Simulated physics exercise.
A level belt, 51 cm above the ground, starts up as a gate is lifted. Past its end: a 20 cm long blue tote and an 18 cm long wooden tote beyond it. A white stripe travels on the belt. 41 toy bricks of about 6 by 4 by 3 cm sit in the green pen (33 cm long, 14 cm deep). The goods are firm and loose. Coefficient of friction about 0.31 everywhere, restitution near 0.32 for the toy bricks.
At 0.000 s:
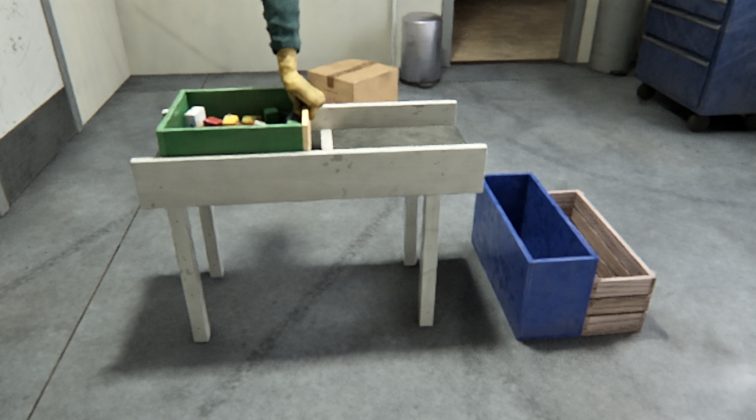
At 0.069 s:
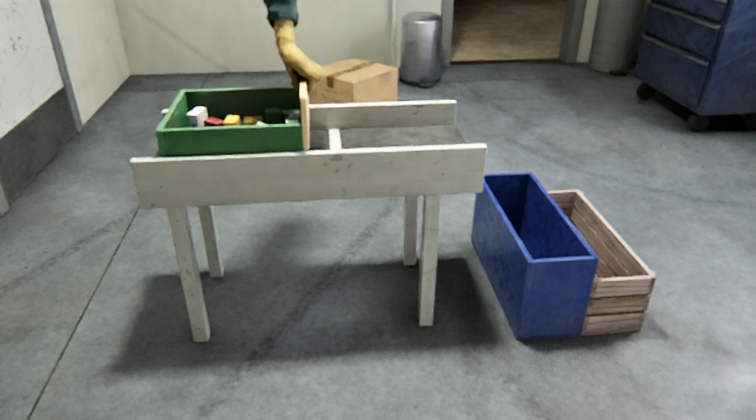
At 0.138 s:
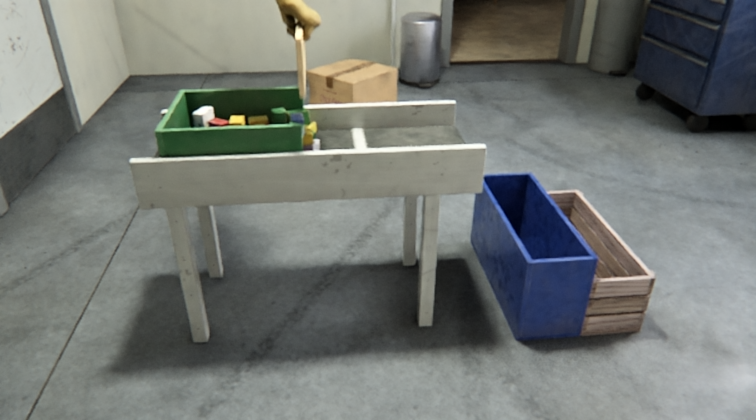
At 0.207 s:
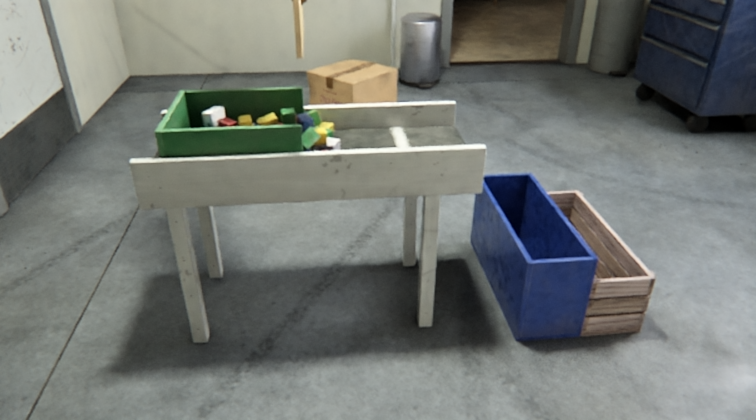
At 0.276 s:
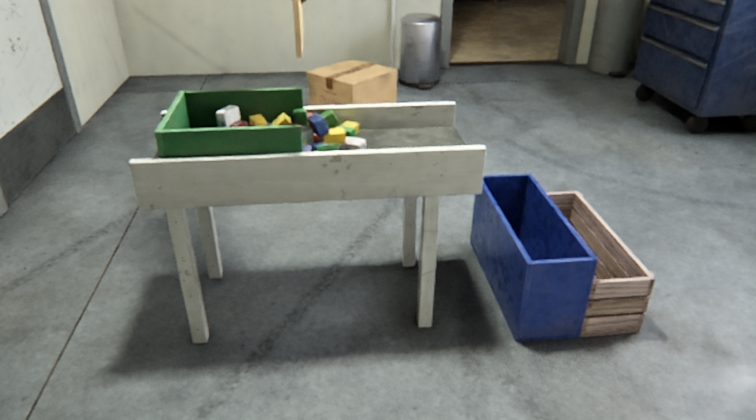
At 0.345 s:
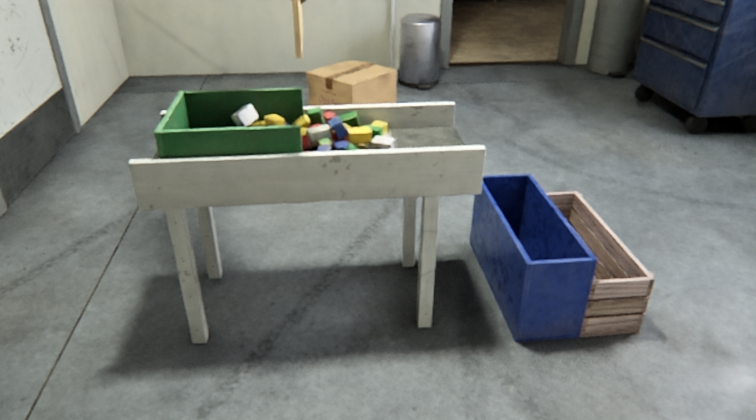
Colourful toy bricks sliding rightward out of a green pen along a belt after a gloved hand lifts the wooden gate.
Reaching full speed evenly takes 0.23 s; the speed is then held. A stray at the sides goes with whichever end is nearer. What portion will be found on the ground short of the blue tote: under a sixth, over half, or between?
Once it all settles, the ground short of the blue tote holds short of a sixth of the load.
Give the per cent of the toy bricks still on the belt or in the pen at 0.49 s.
That would be about 100 per cent.
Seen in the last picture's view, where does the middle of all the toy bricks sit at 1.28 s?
Look around pixel (694, 265).
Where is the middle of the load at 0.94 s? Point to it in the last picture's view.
Somewhere around pixel (600, 217) in the last view.
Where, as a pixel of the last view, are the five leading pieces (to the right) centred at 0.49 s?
I'd say near (457, 139).
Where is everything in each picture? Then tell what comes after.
In the first picture (each is followed by its nearest rim corner in this view), green pen, (162, 130); wooden tote, (598, 280); 0 cm of belt gone by; none out.
Green pen, (162, 130); 2 cm of belt gone by, in the second picture.
Green pen, (161, 130); 10 cm of belt gone by, in the third picture.
Green pen, (161, 130); 22 cm of belt gone by; 6 out, the lowest brick at (325, 131), in the fourth picture.
Green pen, (161, 131); 38 cm of belt gone by; 12 out, in the fifth picture.
Green pen, (161, 131); wooden tote, (596, 281); 54 cm of belt gone by; 20 out, the lowest brick at (378, 130), in the sixth picture.
After 0.49 s, 4 still in the green pen, 36 on the belt and 1 in the air.
After 0.68 s, 20 on the belt and 21 in the air.
After 0.94 s, 7 in the wooden tote, 3 on the ground beyond the wooden tote and 31 in the air.
When it is over (at 1.28 s), 10 in the wooden tote and 31 on the ground beyond the wooden tote. Asked share, 0 of 41, 0 per cent.
